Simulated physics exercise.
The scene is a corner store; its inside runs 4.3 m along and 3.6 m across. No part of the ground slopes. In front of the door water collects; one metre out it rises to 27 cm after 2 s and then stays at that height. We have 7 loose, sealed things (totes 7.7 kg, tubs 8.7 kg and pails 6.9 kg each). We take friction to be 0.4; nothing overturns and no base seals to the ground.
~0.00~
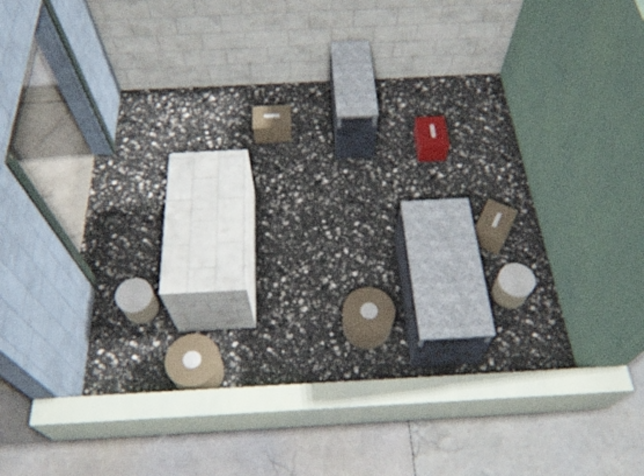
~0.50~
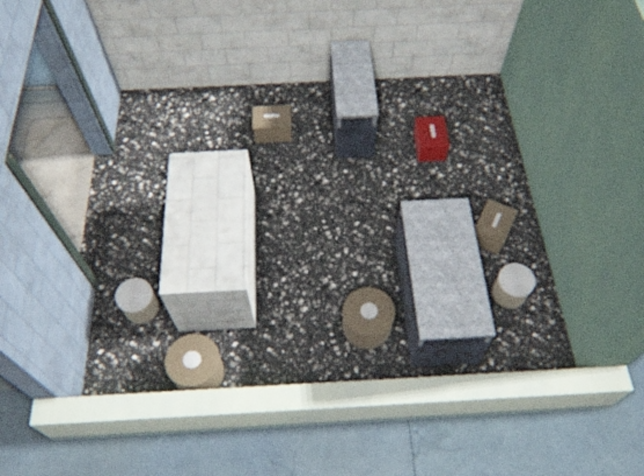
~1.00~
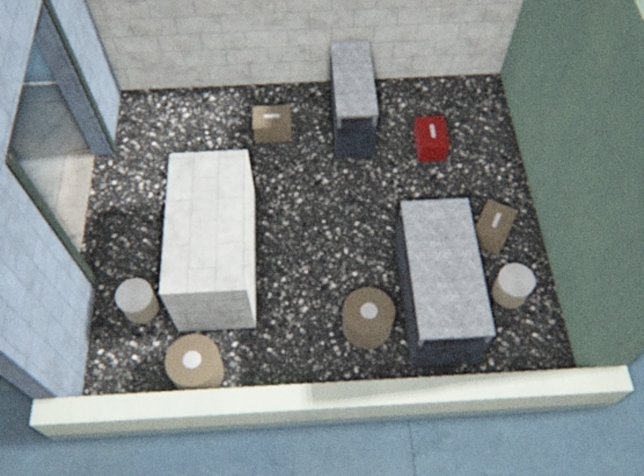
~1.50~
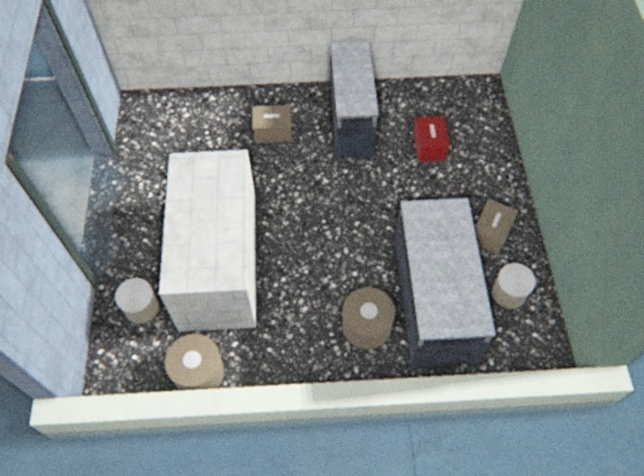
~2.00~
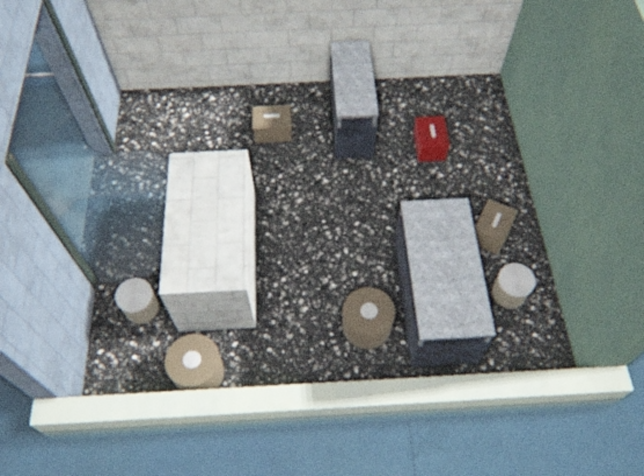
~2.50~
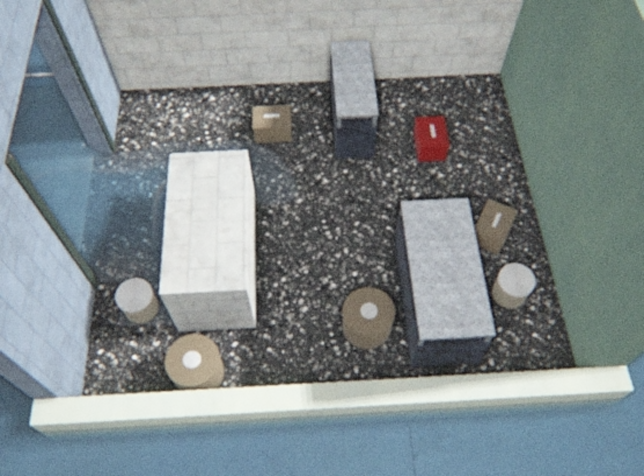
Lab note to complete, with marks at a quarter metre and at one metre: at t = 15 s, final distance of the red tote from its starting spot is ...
At t = 15 s the distance is from a quarter metre to one metre.
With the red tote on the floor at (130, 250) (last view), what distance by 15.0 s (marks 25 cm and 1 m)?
Looks like it is swept a long way.
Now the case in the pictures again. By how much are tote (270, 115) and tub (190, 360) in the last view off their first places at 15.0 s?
One is off by 150 cm, the other by 100 cm, in the order asked.
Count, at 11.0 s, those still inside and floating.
Of them, 7.
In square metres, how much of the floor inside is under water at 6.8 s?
Near 13 m2 in all.
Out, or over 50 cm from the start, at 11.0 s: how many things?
Count then: 6.
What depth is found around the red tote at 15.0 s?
Depth: About 19 cm.
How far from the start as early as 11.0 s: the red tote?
Displacement near 50 cm.
After 3.5 s the red tote is near (433, 132), 0.0 m from its start, aground; 1 afloat.
After 6.8 s the red tote is near (432, 132), 0.0 m from its start, aground; 4 afloat.
After 11.0 s the red tote is near (452, 172), 0.5 m from its start, afloat; 7 afloat.
After 15.0 s the red tote is near (459, 179), 0.7 m from its start, afloat; 7 afloat.
